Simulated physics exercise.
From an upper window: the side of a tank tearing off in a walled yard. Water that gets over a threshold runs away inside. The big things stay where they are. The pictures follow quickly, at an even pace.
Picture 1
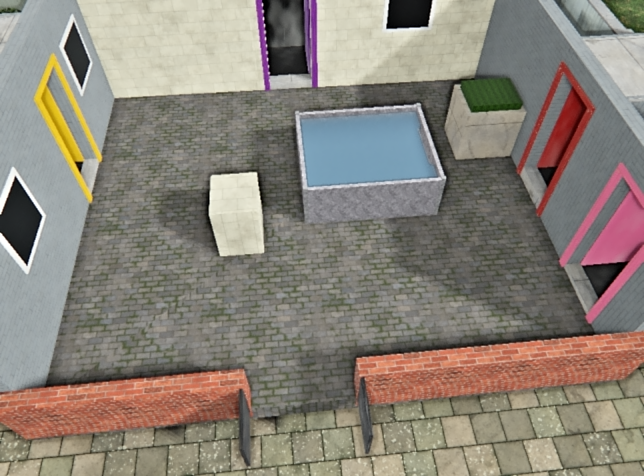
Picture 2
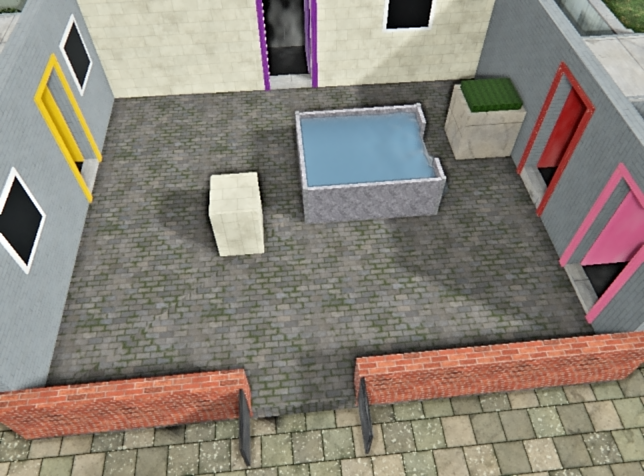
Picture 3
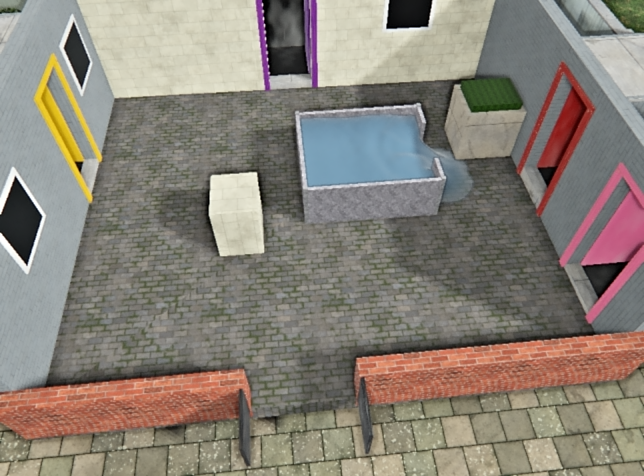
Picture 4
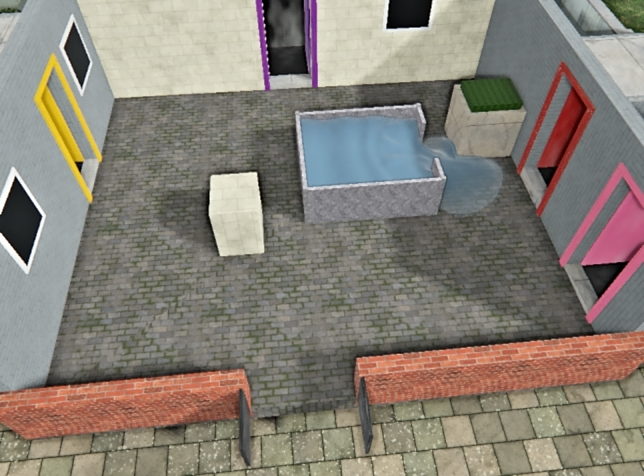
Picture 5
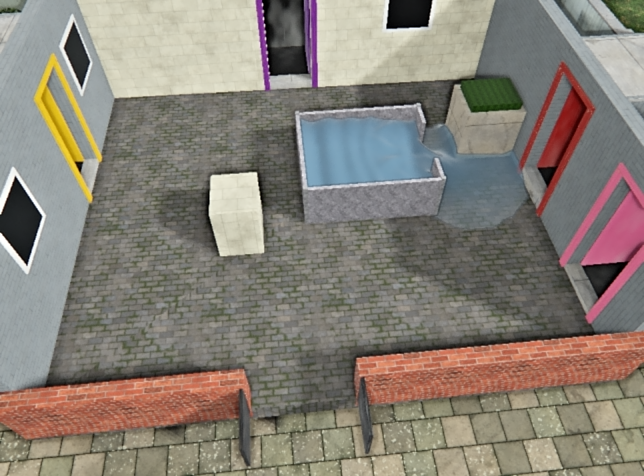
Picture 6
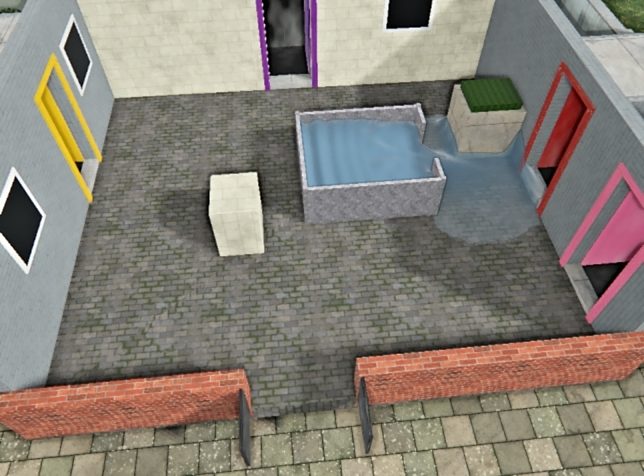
Water pouring through a gap torn in the right side of a raised tank, spreading across a walled, paved yard.
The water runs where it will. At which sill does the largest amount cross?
The red doorway takes the most.
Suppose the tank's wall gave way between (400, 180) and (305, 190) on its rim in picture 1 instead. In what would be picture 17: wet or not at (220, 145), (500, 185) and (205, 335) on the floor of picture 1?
As listed: Clear, dry, flooded.
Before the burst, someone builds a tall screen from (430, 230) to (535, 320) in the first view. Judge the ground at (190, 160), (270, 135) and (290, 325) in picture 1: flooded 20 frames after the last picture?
One after the other: No water, not flooded, clear.
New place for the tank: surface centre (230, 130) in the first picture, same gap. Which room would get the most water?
Most goes in at the pink one.
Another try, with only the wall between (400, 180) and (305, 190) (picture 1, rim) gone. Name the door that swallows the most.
That is the one in pink.
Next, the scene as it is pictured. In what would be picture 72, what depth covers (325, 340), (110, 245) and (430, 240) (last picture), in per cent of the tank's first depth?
Roughly 6, 8 and 4 per cent, in turn.
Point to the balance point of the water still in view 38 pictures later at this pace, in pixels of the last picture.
At about (386, 221).
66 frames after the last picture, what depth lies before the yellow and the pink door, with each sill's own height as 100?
Roughly 30 per cent, then 150 per cent.
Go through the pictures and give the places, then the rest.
The tank at (366, 148) is whole and still, in the first frame.
The front is at a hidden place, out from the gap at (424, 163), in the second frame.
Water pours out at (423, 165) and has run to (460, 161), in the third frame.
The front is at (499, 177), out from the gap at (423, 165), in the fourth frame.
Water pours out at (423, 165) and has run to (524, 190), in the fifth frame.
The front is at (538, 218), out from the gap at (423, 165), in the sixth frame.
A moment on, water covers 15 % of the floor; pink door wet at the sill, nothing in, red door some in, yellow door not reached, purple door not reached.
Next, water covers 20 % of the floor; pink door wet at the sill, nothing in, red door a lot in, yellow door not reached, purple door not reached.
Then, water covers 35 % of the floor; pink door a trickle in, red door a lot in, yellow door not reached, purple door wet at the sill, nothing in.
Later, water covers 75 % of the floor; pink door some in, red door a lot in, yellow door not reached, purple door wet at the sill, nothing in.
In the end, water covers 95 % of the floor; pink door some in, red door a lot in, yellow door wet at the sill, nothing in, purple door wet at the sill, nothing in; the red door has let in the most.
